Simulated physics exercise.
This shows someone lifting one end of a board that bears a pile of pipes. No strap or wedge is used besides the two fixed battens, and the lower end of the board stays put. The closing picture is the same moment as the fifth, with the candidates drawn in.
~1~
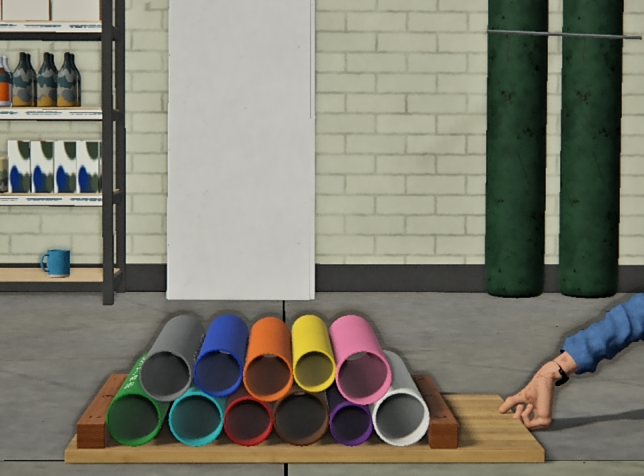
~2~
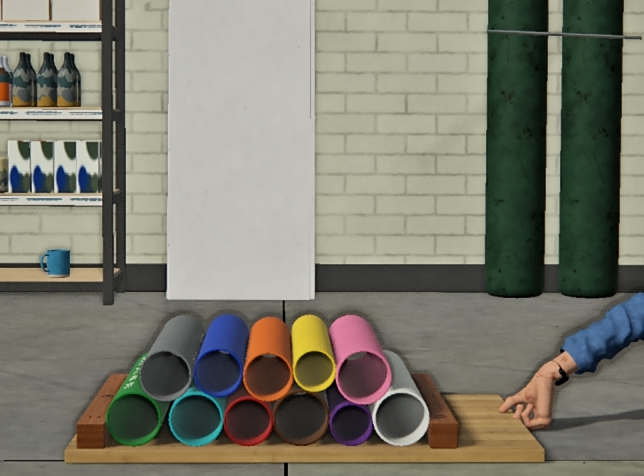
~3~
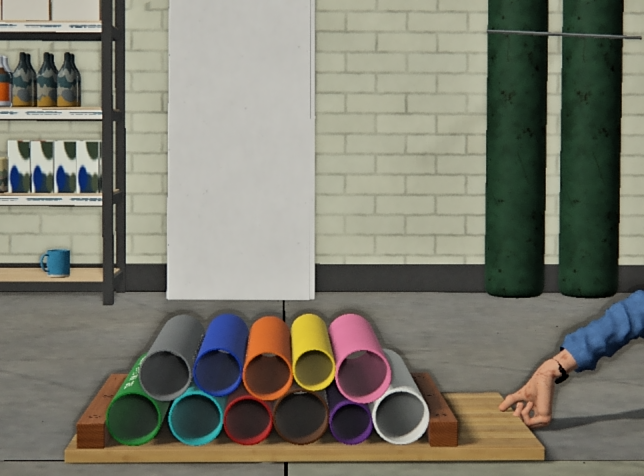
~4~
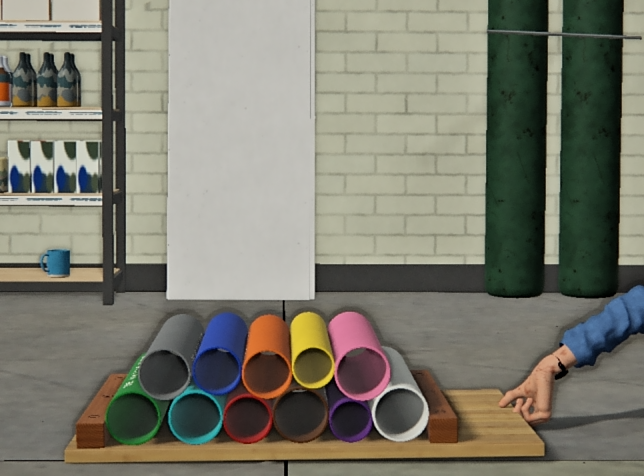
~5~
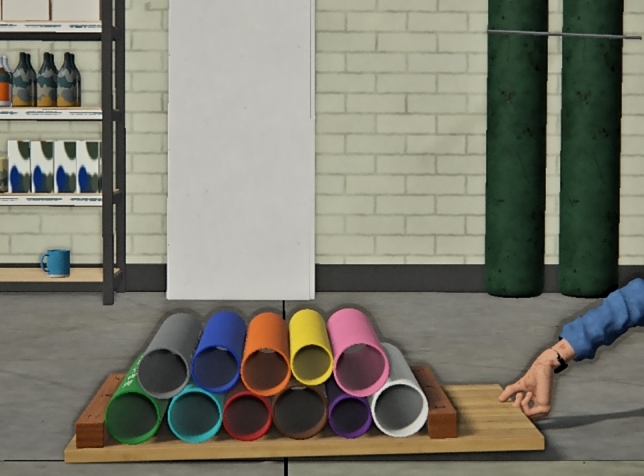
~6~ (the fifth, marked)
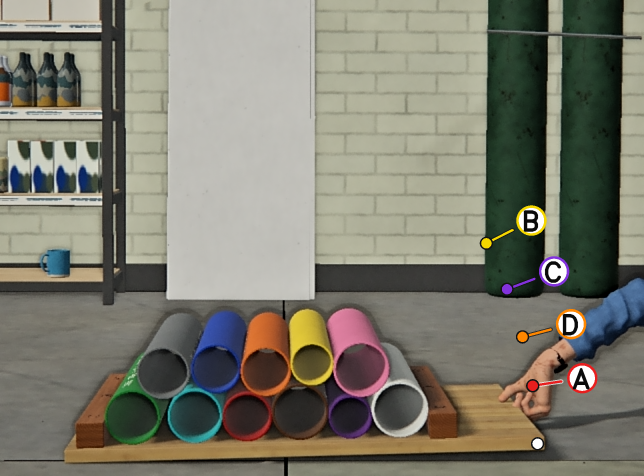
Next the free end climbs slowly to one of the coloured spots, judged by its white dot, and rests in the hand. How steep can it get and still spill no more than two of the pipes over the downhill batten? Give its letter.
It can be raised to C.
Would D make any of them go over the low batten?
No, at D.
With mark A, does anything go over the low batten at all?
No.
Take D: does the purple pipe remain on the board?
Yes.
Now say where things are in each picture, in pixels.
The first frame shows pink pipe (364, 377); yellow pipe (315, 370); orange pipe (268, 376).
The second frame shows orange pipe (268, 376); blue pipe (219, 372).
The third frame shows board (303, 413); purple pipe (351, 423); white pipe (401, 416); grey pipe (166, 375).
The fourth frame shows board (303, 411); green pipe (133, 418); turquoise pipe (196, 418).
The fifth frame shows board (303, 408); green pipe (133, 417); turquoise pipe (195, 416).
On the marked copy, A at (533, 386); B at (486, 243); C at (507, 289); D at (523, 337); the white dot at (537, 444).
With C. Early on, board at 15°.
Further on, board at 21°.
At the end, board at 21°, none over the low batten.
As for the rest, A none over the low batten; B four over the low batten (grey, yellow, orange, blue); D none over the low batten.
